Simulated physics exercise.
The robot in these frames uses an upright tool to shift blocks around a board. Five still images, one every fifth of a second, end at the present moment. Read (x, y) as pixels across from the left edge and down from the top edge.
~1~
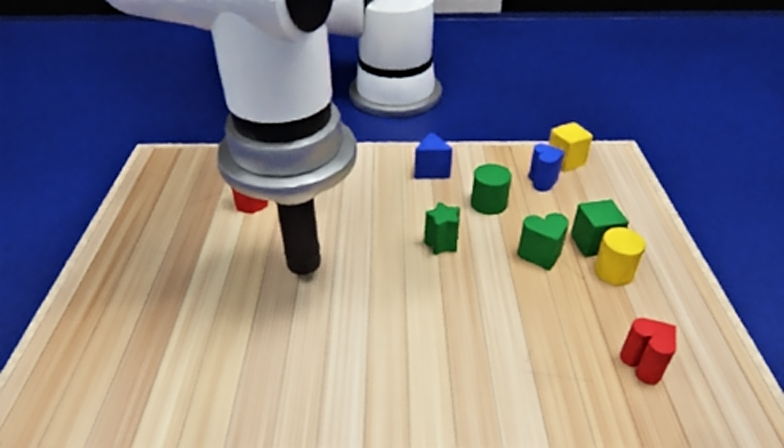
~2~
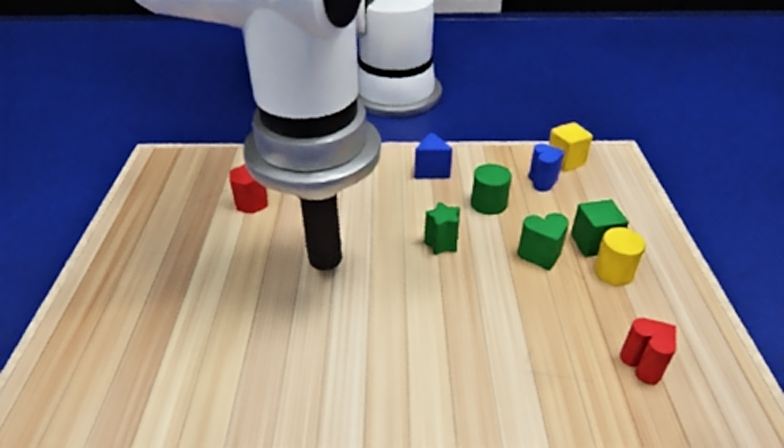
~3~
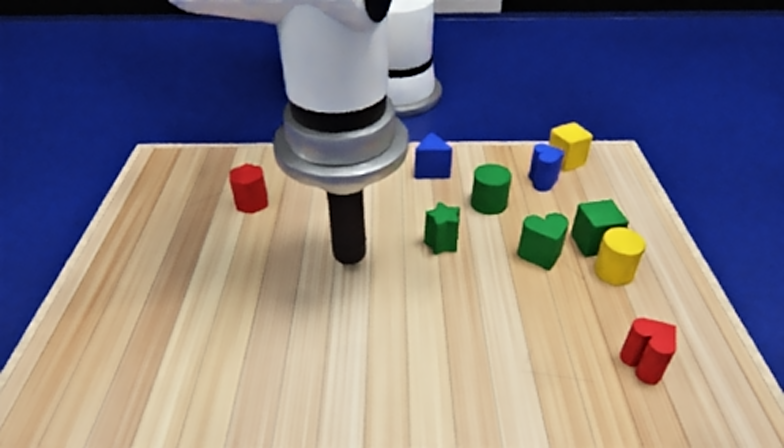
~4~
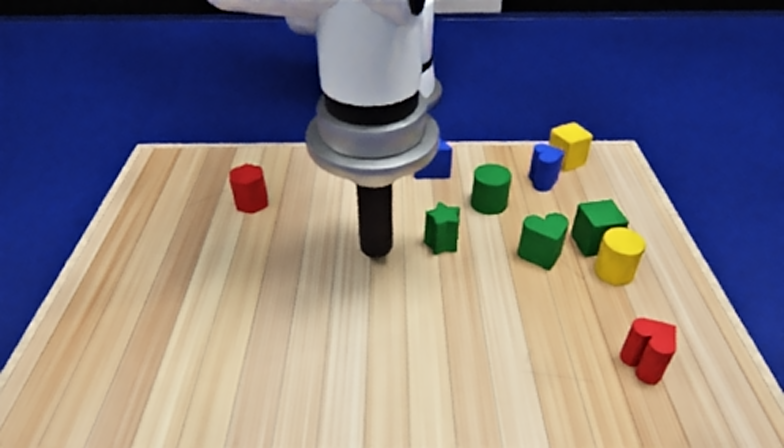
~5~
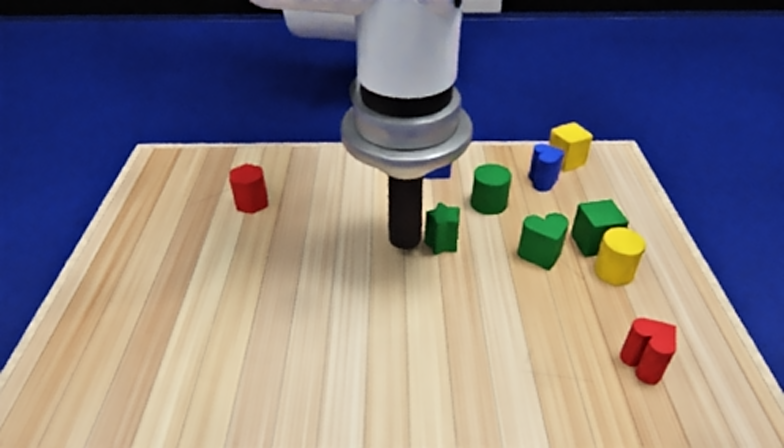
On a pale wooden board over a blue surface, seen from above at a fixed angle, a white robot arm holds an upright black tool. A red block sits at the left, with blue, green and yellow blocks toward the right and a red heart-shaped one nearer the viewer. The arm moves the tool steadily rightward and slightly away, close to the green star block, while every block stays still.
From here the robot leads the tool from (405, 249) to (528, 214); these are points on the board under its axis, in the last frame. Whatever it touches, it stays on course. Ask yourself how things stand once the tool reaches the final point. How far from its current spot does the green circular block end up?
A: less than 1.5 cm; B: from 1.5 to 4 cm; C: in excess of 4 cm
It's A.
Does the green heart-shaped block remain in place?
I'd say yes.
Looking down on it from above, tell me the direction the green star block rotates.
Top view: Clockwise.
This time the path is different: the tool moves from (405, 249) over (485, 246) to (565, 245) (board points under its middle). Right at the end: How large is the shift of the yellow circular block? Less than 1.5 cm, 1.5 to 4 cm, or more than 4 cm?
It will move between 1.5 and 4 cm.
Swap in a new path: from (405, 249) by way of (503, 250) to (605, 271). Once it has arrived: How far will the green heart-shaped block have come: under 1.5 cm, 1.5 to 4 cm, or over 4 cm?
Movement: Over 4 cm.
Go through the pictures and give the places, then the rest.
Tool's lower end (304, 264); green star block (444, 213); green circular block (493, 174); green heart-shaped block (548, 224), in the first frame.
Tool (325, 259); blocks still, in the second frame.
Tool (350, 254); blocks still, in the third frame.
Tool (376, 247); blocks still, in the fourth frame.
Tool (405, 239); green star block (444, 213); green circular block (493, 174); green heart-shaped block (548, 224), in the fifth frame.
The first path, step by step. One third of the way, tool (449, 227); green star block (481, 206), turned 30° clockwise.
Two thirds of the way, tool (491, 215); green star block (523, 201), turned 50° clockwise.
At the end, tool (530, 204); green star block (548, 201), turned 100° clockwise; green circular block (497, 170); green heart-shaped block still.
